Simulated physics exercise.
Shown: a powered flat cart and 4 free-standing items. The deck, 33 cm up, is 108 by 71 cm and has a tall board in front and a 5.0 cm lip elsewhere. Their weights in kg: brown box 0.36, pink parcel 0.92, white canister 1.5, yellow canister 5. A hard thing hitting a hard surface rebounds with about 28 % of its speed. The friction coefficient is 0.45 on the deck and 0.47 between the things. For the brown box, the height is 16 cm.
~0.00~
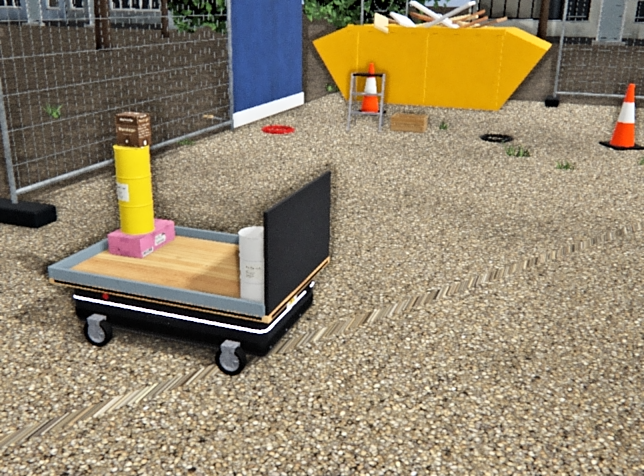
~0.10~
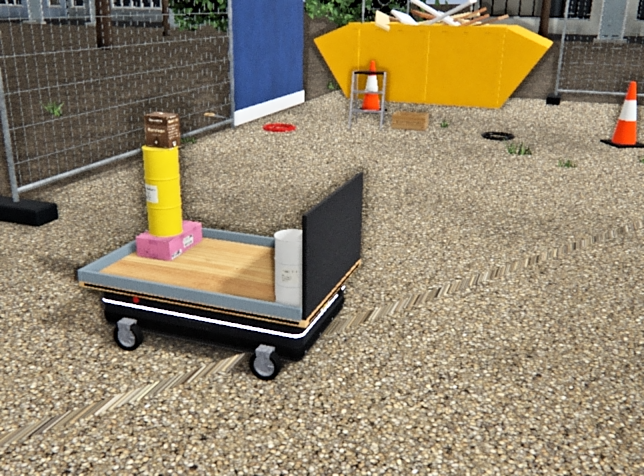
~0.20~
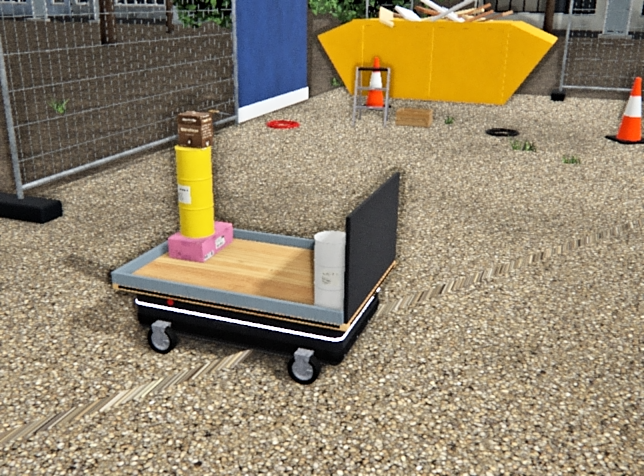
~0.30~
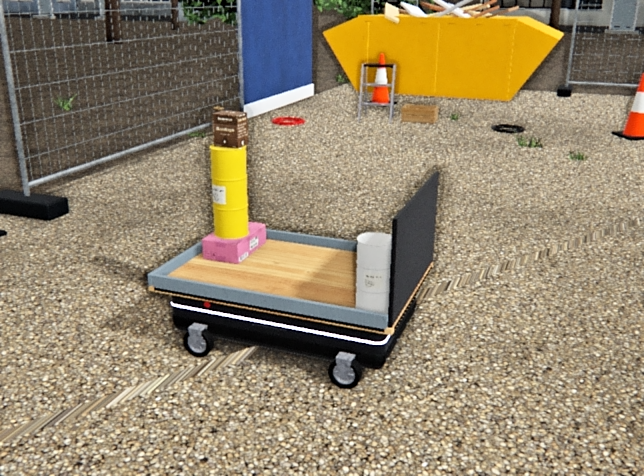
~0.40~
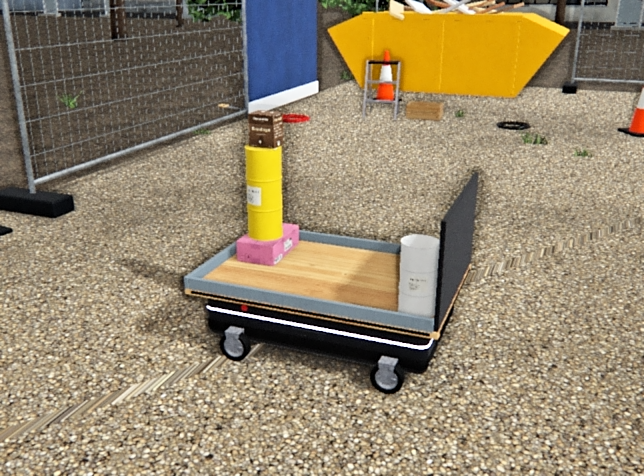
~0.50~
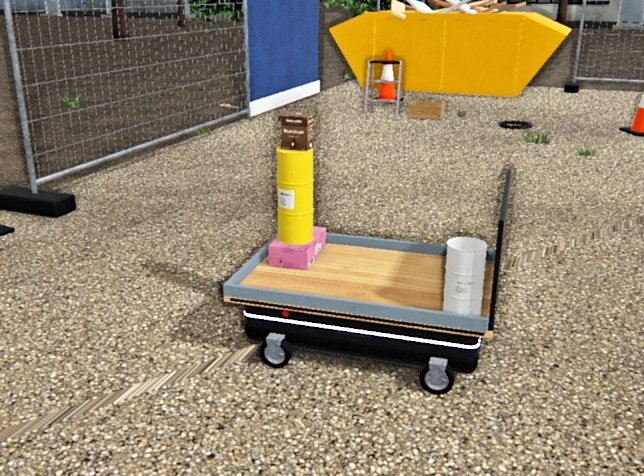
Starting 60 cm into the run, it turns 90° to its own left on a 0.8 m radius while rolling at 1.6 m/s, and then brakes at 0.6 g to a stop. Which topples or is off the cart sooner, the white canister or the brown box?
The first.
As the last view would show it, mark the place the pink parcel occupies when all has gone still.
In the last view, its centre sits near (477, 192).
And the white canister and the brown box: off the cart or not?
Well, the white canister is out of bounds, and the brown box is still in bounds.
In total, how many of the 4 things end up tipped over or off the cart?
I count 4.
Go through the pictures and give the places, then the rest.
In the first frame, 0 cm covered; white canister (257, 266); brown box (133, 130).
In the second frame, 16 cm covered; pink parcel (170, 239); yellow canister (163, 190).
In the third frame, 32 cm covered; pink parcel (201, 240); yellow canister (195, 190).
In the fourth frame, 48 cm covered; pink parcel (235, 241); yellow canister (230, 191).
In the fifth frame, 64 cm covered; pink parcel (269, 243); yellow canister (264, 192).
In the sixth frame, 80 cm covered, turned 5°; white canister (464, 280) 4 cm from its spot; brown box (298, 131).
By 0.90 s, 144 cm covered, turned 50°; white canister now off the cart.
By 1.50 s, 233 cm covered, turned 90°; brown box tilted 4° near (484, 107); yellow canister tilted 4°; pink parcel tilted 4°.
By 2.00 s, 237 cm covered, turned 90°, stopped; brown box on its side near (493, 162); yellow canister on its side; pink parcel on its side.
When it is over (3.3 s), off the cart, white canister; lying over on the deck, brown box, pink parcel and yellow canister. End places, in pixels of the last picture, brown box near (488, 167). White canister went at 0.70 s; brown box went at 1.78 s.
